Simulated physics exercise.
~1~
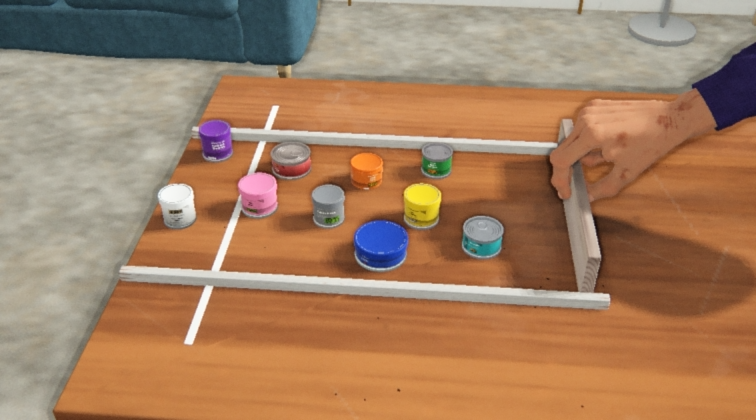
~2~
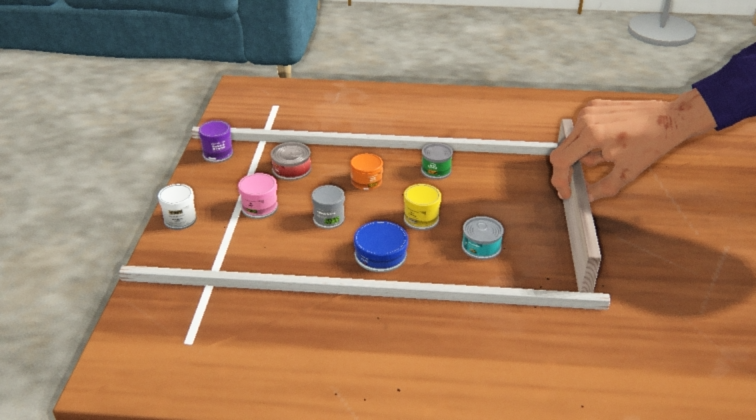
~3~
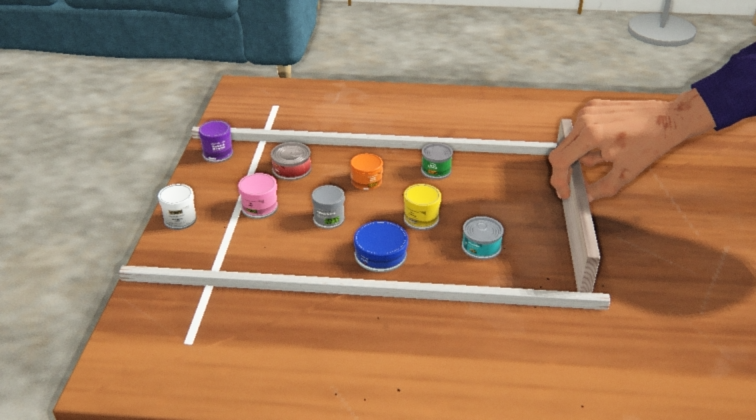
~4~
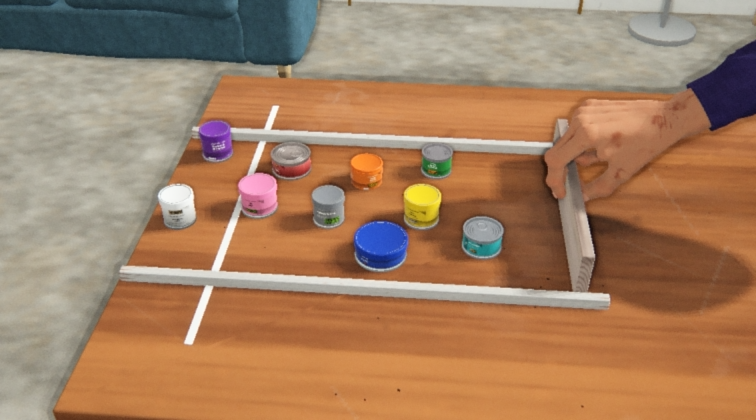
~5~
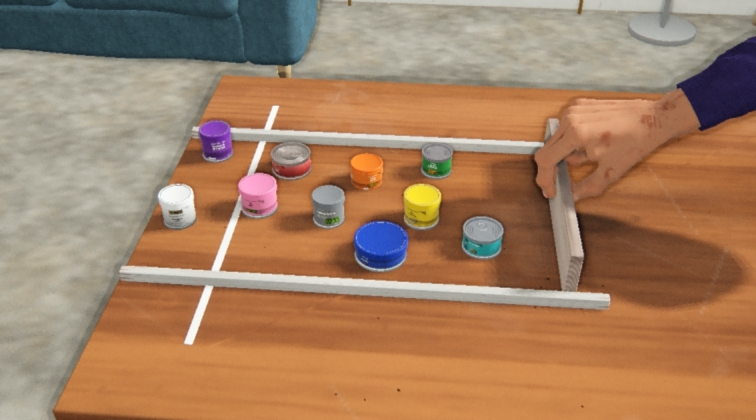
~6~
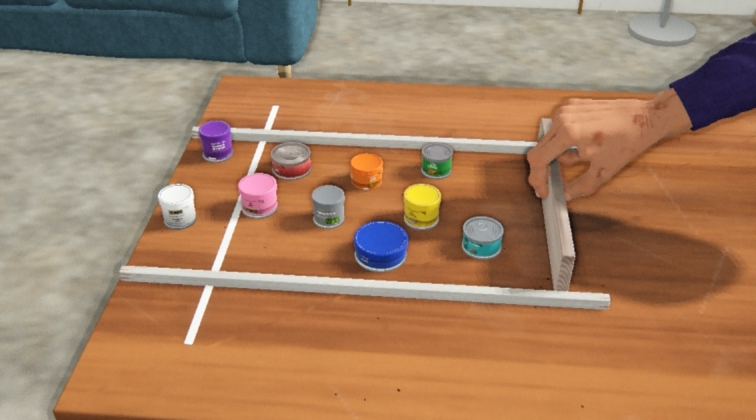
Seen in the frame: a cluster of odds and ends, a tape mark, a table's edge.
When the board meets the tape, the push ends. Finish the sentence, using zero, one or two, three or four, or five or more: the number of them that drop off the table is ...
The number that drop off the table is zero.
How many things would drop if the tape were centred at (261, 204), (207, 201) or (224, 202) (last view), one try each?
Result per try: 0; 1; 1.
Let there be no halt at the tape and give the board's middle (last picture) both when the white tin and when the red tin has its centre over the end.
With the white tin it sits around (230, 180), with the red tin around (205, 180).
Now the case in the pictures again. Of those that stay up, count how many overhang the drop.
In total, 1 of them.
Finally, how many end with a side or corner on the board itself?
At rest, 5 are in contact.
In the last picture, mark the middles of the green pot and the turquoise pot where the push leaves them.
The green pot ends at (241, 150) and the turquoise pot at (210, 222).
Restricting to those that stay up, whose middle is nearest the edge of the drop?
White tin.
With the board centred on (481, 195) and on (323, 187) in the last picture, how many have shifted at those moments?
Counting first: 1, next 8.
Early on, none off yet; white tin at rest near (178, 207); purple tin at rest near (216, 142); pink tin at rest near (259, 196).
Finally, the number that fall off is zero.
